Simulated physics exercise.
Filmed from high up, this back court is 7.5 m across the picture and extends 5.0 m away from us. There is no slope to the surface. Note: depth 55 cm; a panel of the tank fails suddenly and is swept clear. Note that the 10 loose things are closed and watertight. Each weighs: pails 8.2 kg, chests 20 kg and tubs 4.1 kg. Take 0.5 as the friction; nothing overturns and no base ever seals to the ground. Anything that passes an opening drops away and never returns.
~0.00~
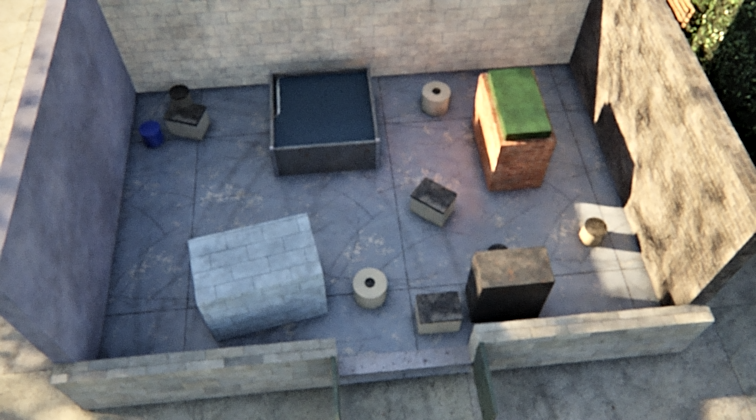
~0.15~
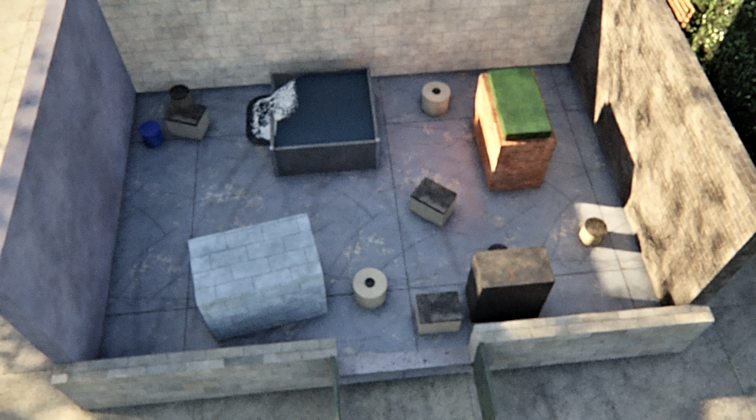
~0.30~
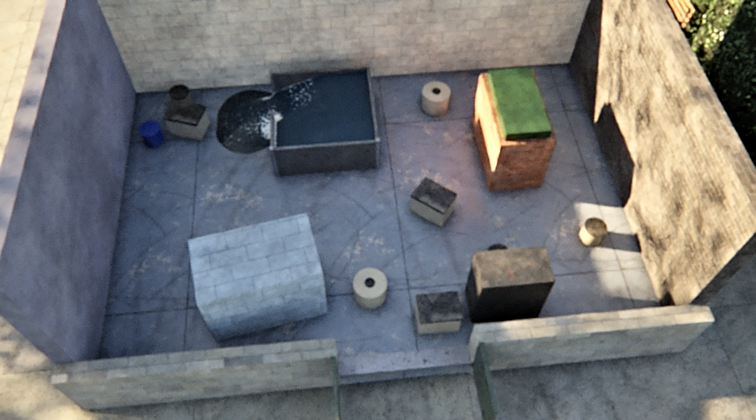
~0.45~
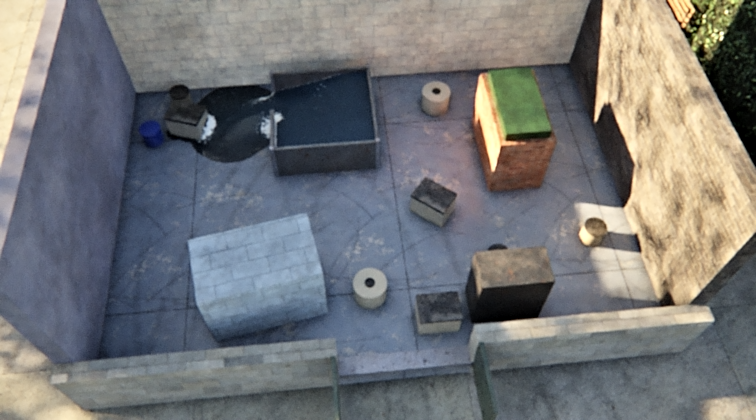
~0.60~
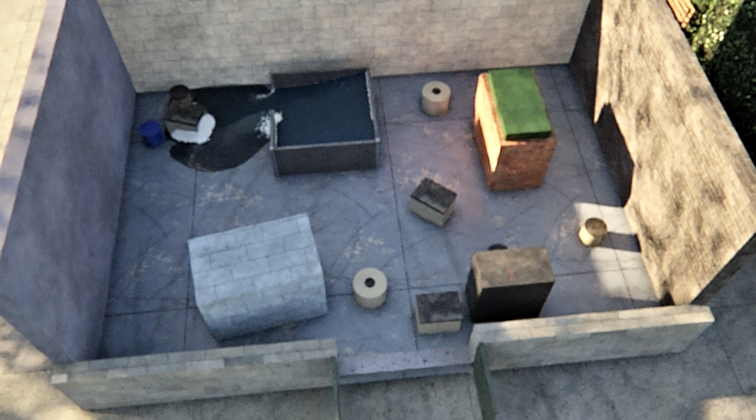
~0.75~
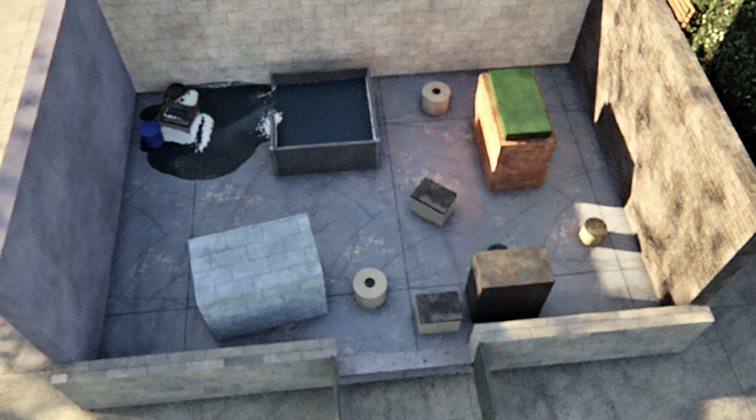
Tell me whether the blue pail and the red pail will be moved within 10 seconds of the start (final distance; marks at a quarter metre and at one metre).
First the blue pail: It winds up far off; then the red pail: It stays about where it started.
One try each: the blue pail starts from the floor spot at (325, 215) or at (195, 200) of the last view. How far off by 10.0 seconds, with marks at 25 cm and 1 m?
I'd say it does not really move on the first try and it drifts a short distance on the second.
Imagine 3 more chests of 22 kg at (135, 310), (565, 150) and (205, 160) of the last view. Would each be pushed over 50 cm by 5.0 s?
Order as asked - farther, not as far, farther.
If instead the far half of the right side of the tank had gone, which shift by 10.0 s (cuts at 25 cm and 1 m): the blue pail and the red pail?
Outcome - blue pail: No real movement, red pail: Long-distance displacement.
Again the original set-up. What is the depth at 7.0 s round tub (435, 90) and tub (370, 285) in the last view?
Around 1 cm and 3 cm.
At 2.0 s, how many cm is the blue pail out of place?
Displacement by then near 80 cm.
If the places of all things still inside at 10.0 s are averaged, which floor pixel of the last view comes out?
Near (411, 224).
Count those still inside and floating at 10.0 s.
The count is 1.
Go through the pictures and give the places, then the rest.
The blue pail at (150, 128) rests on the ground; the red pail is out of sight; water covers 2.2 m2; 0 of 10 have shifted, in the first frame.
The blue pail at (150, 128) rests on the ground; the red pail is out of sight; 2.7 m2 under water; 0 of 10 have shifted, in the second frame.
The blue pail at (150, 128), on the bottom; the red pail is out of sight; water covers 3.3 m2; 0 of 10 have shifted, in the third frame.
The blue pail at (150, 128), on the bottom; the red pail is out of sight; 4.0 m2 under water; 0 of 10 have shifted, in the fourth frame.
The blue pail at (150, 128) rests on the ground; the red pail is out of sight; 4.7 m2 under water; 0 of 10 have shifted, in the fifth frame.
The blue pail at (149, 128), on the bottom; the red pail is out of sight; water covers 5.4 m2; 2 of 10 have shifted, in the sixth frame.
After 2.0 s the blue pail is near (132, 164), 0.8 m from its start, afloat; the red pail is near (497, 78), 0.0 m from its start, aground; 0 of 10 are out; 2 afloat.
After 4.5 s the blue pail is near (184, 305), 3.2 m from its start, afloat; the red pail is near (497, 78), 0.0 m from its start, aground; 0 of 10 are out; 1 afloat.
After 7.0 s the blue pail is near (280, 337), 4.2 m from its start, aground; the red pail is near (497, 78), 0.0 m from its start, aground; 0 of 10 are out; 0 afloat.
After 10.0 s the blue pail is near (349, 324), 4.6 m from its start, aground; the red pail is near (497, 78), 0.0 m from its start, aground; 0 of 10 are out; 1 afloat.
